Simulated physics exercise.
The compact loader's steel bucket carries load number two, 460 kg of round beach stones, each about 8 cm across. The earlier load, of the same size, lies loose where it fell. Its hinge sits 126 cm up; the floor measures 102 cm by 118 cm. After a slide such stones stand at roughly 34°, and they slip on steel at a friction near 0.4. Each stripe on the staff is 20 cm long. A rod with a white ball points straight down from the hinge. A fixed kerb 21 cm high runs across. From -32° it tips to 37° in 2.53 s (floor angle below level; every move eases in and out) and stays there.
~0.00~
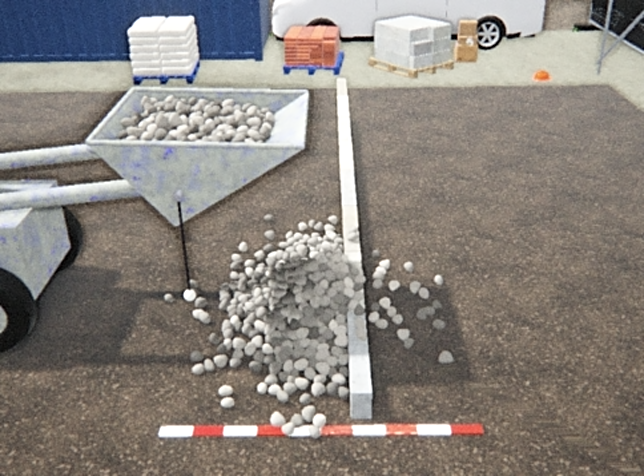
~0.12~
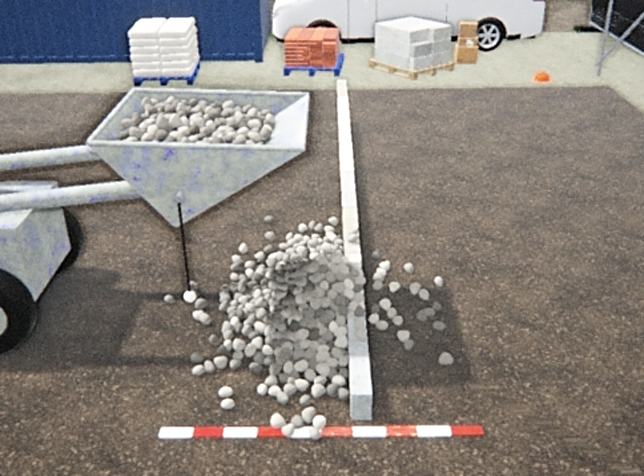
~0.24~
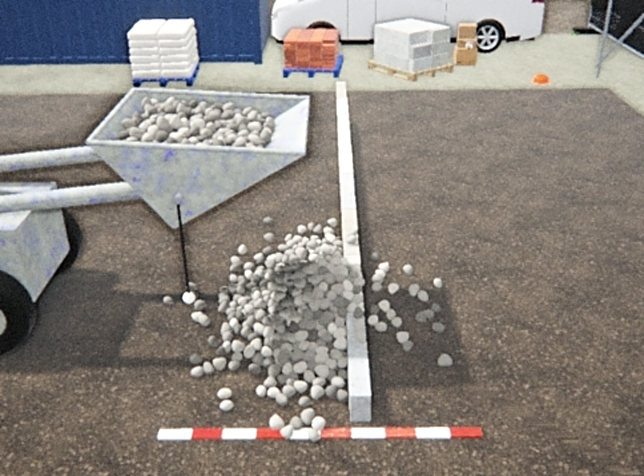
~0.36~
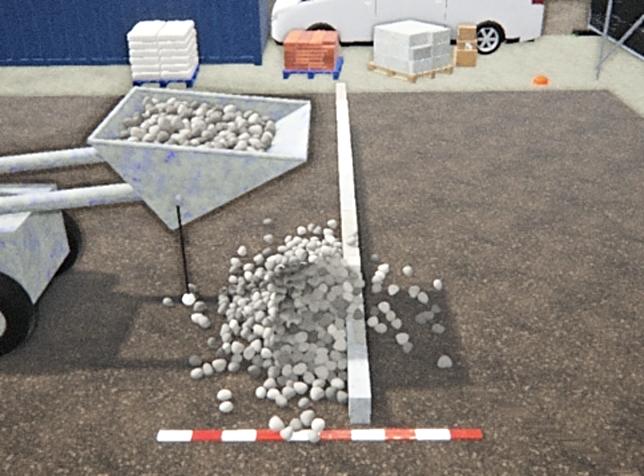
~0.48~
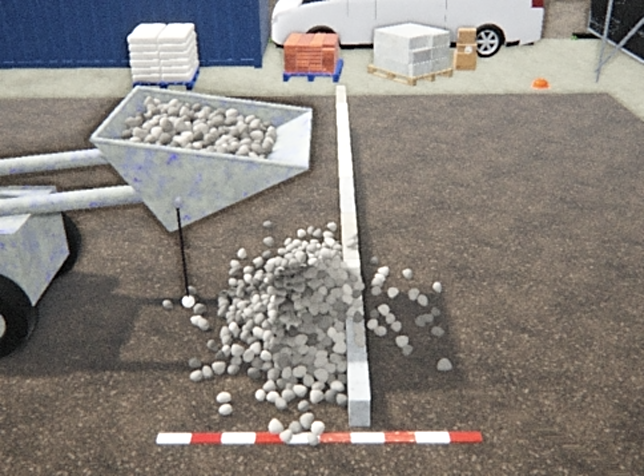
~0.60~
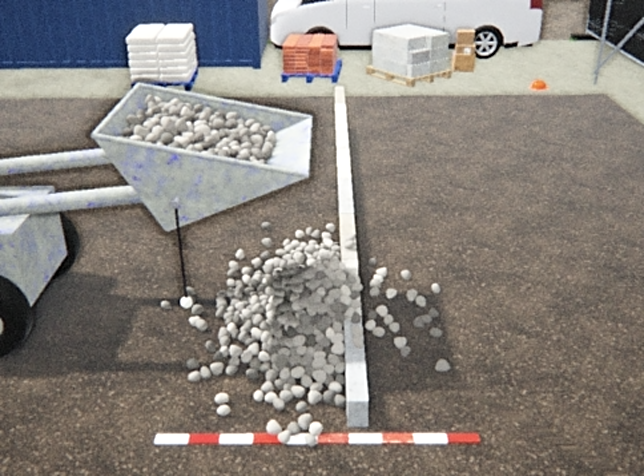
In a paved yard, a loader's steel bucket full of round grey stones tilted slightly downward on its right side, while the loose stones heaped around the pale kerb below stayed still.
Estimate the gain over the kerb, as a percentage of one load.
Roughly 40 per cent of a load more.
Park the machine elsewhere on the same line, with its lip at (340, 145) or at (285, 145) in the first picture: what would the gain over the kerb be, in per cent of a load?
First some 80, then 20 per cent.
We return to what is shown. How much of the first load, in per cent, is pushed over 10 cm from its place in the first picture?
About 20 per cent.
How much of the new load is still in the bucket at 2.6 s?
Roughly 10 per cent is still inside.
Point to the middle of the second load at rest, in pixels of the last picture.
Around (331, 294).
After 1.9 s the floor is at 26°; in per cent of one load, 86 in the bucket, 110 on this side of the kerb, 4 over the kerb; the foremost stones are at (428, 316).
After 2.6 s the floor is at 37°; in per cent of one load, 12 in the bucket, 161 on this side of the kerb, 26 over the kerb; the foremost stones are at (462, 320).
After 3.0 s the floor is at 37°; in per cent of one load, 0 in the bucket, 162 on this side of the kerb, 38 over the kerb; the foremost stones are at (496, 311).
After 5.7 s the floor is at 37°; in per cent of one load, 0 in the bucket, 156 on this side of the kerb, 44 over the kerb; the foremost stones are at (528, 322). Net gain over the kerb, 40.
